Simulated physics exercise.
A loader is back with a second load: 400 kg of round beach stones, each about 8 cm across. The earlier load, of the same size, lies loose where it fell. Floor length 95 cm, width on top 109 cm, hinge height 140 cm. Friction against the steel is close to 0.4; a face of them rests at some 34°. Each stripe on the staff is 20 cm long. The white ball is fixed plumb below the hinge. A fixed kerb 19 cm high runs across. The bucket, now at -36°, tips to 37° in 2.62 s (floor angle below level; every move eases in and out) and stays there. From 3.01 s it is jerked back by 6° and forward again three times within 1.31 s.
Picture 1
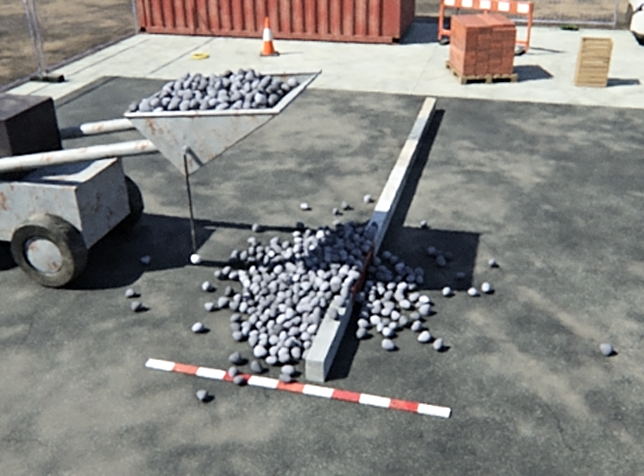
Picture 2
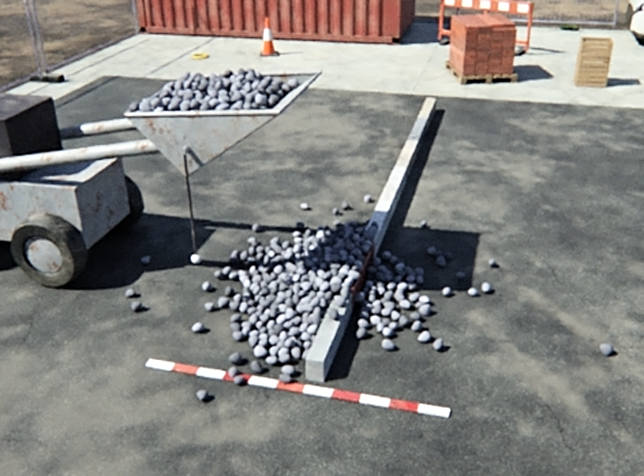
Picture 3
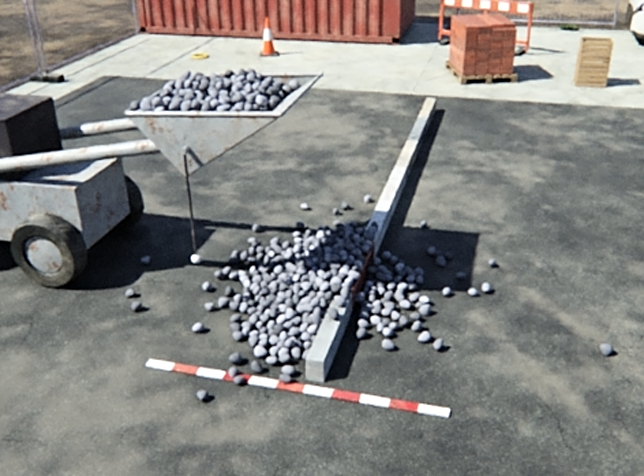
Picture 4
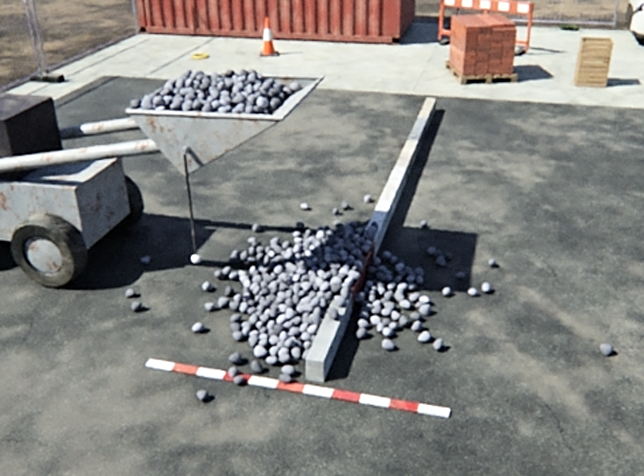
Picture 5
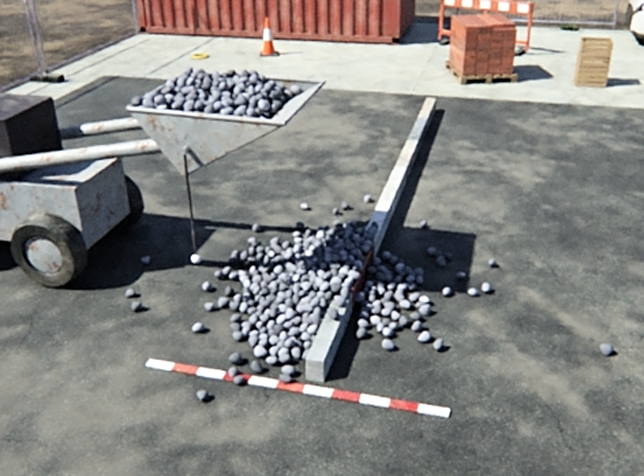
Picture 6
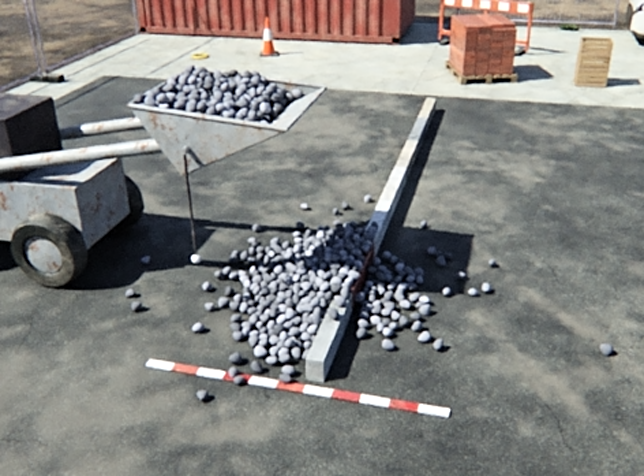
In this clip, a metal bucket heaped with grey stones slowly tilts a little, its right-hand lip dipping slightly, while the loose stones lying around a pale kerb and a red-and-white staff on the ground stay still.
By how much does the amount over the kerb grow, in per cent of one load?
Close to 48 parts in a hundred.
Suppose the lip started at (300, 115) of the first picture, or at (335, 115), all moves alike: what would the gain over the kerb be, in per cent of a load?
About 70 and 100 per cent.
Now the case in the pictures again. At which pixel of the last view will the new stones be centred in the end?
Around (349, 274).
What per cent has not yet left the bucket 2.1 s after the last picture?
It holds some 10 per cent.
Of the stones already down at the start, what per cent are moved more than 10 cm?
Roughly 20 per cent of them.
Then, 1.4 s after the last picture the floor is at 25°; in per cent of one load, 88 in the bucket, 99 on this side of the kerb, 13 over the kerb; the foremost stones are at (480, 293).
Then, 2.1 s after the last picture the floor is at 37°; in per cent of one load, 10 in the bucket, 151 on this side of the kerb, 38 over the kerb; the foremost stones are at (491, 292).
Then, 4.2 s after the last picture the floor is at 37°; in per cent of one load, 0 in the bucket, 139 on this side of the kerb, 60 over the kerb; the foremost stones are at (531, 284).
Then, 6.8 s after the last picture the floor is at 37°; in per cent of one load, 0 in the bucket, 139 on this side of the kerb, 60 over the kerb; the foremost stones are at (531, 284). Net gain over the kerb, 48.
